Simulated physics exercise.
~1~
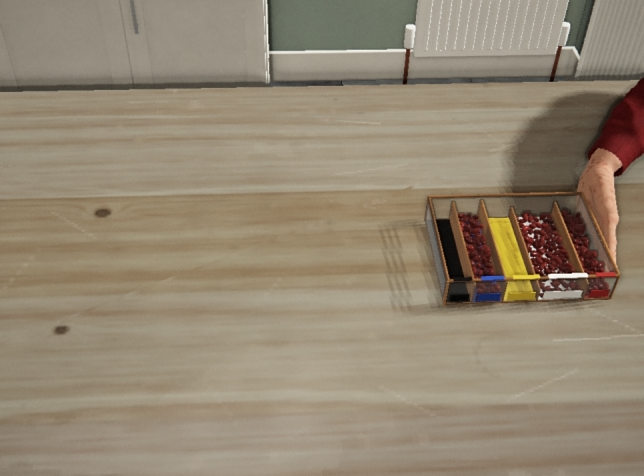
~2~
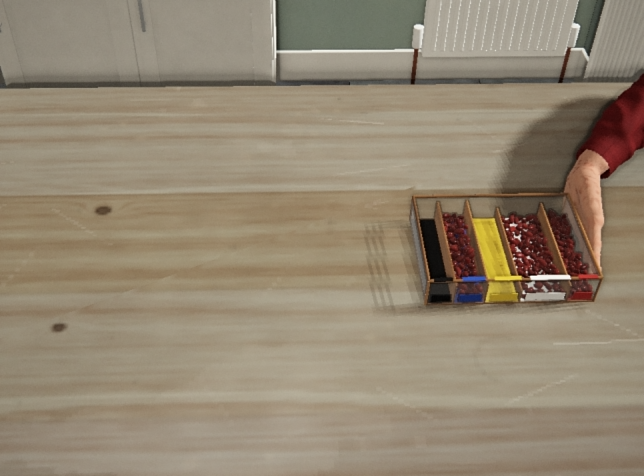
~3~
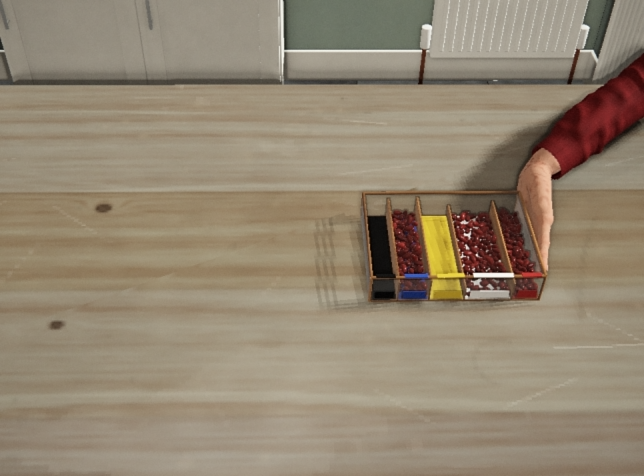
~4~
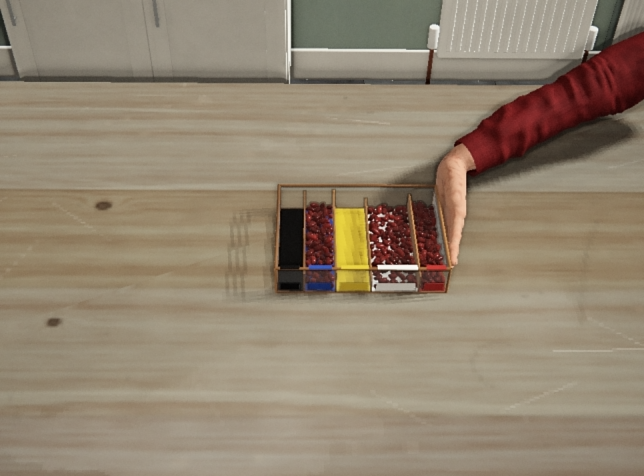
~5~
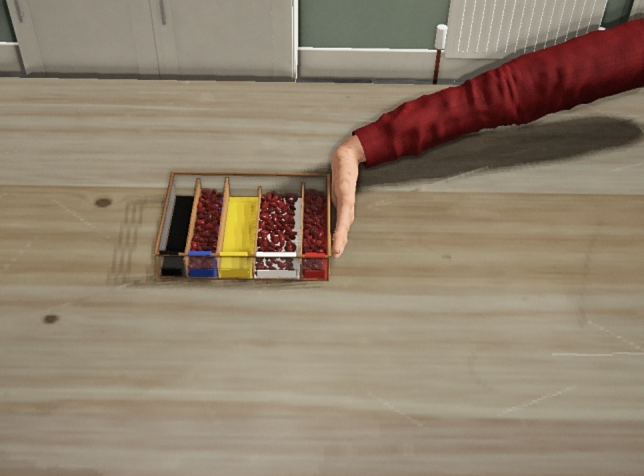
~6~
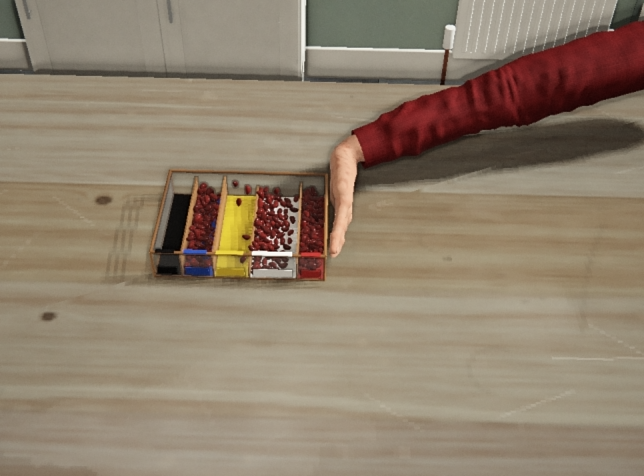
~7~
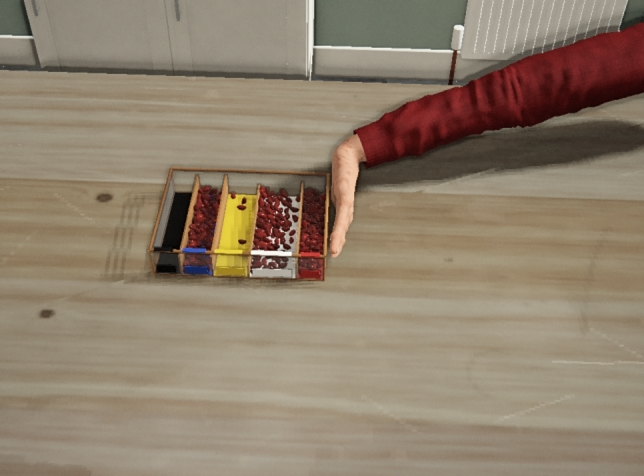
On a pale wooden tabletop, a hand in a red sleeve pushed a divided tray of dark red beans leftward, faster and faster, then stopped; a few beans hopped about, some landing in the yellow section, before everything settled with the hand still against the tray.
